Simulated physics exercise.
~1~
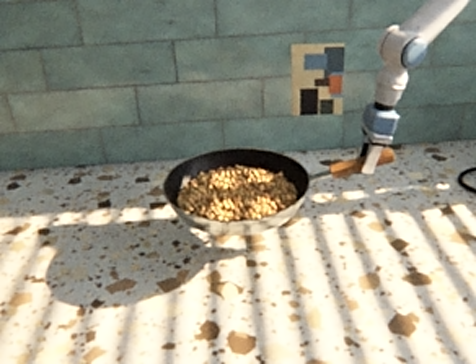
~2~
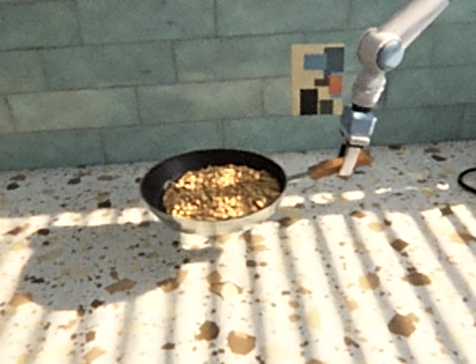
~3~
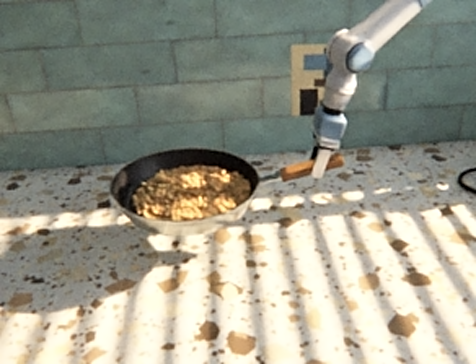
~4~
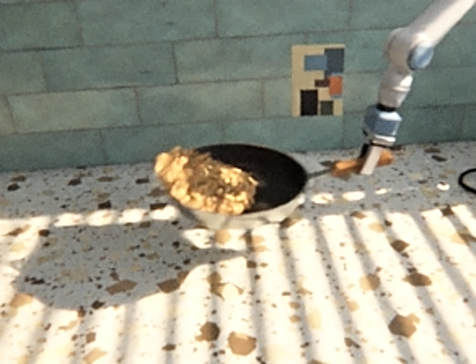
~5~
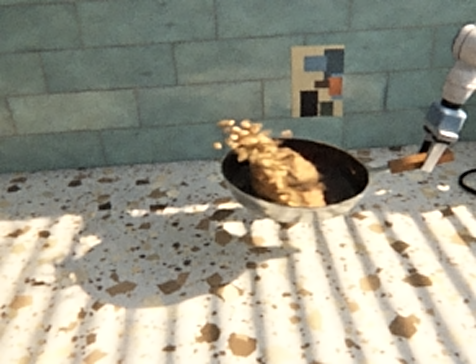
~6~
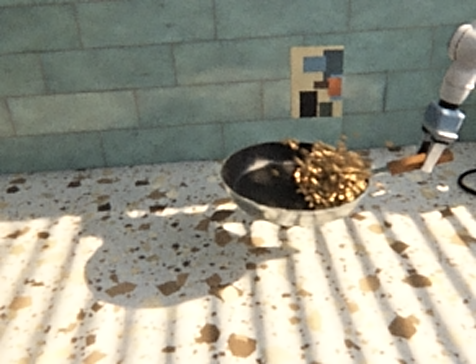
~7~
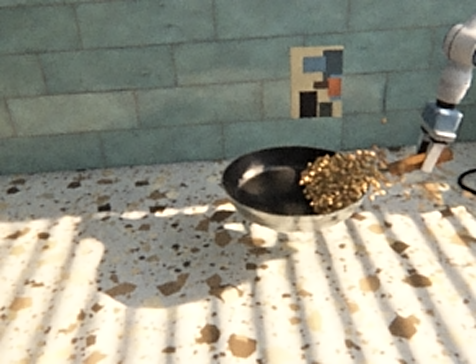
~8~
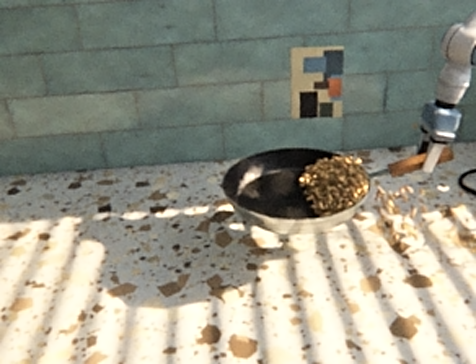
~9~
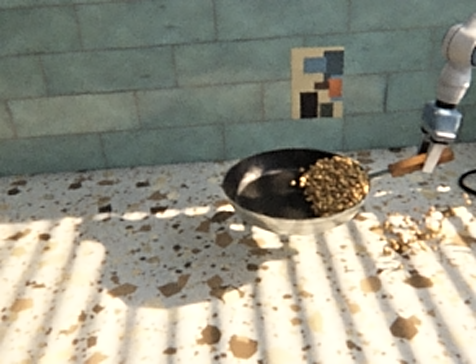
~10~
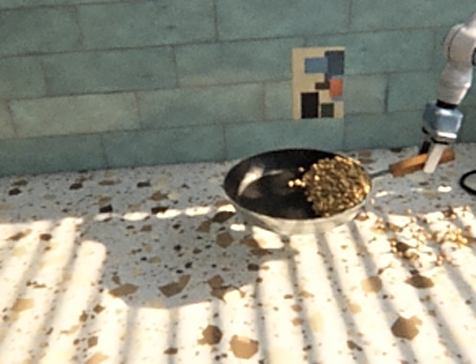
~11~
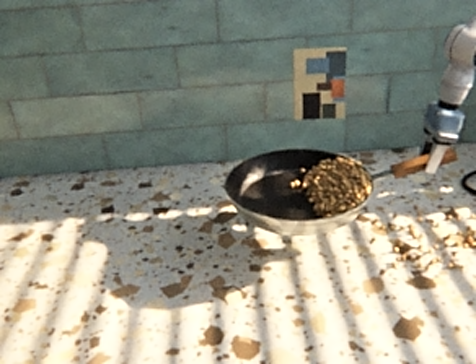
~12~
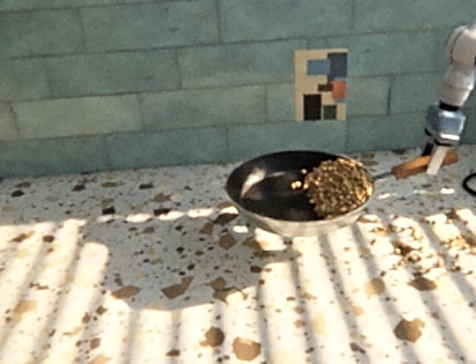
Robot arm sliding a frying pan of chickpeas left, then jerking it right, tossing the heap and spilling some onto the speckled counter.
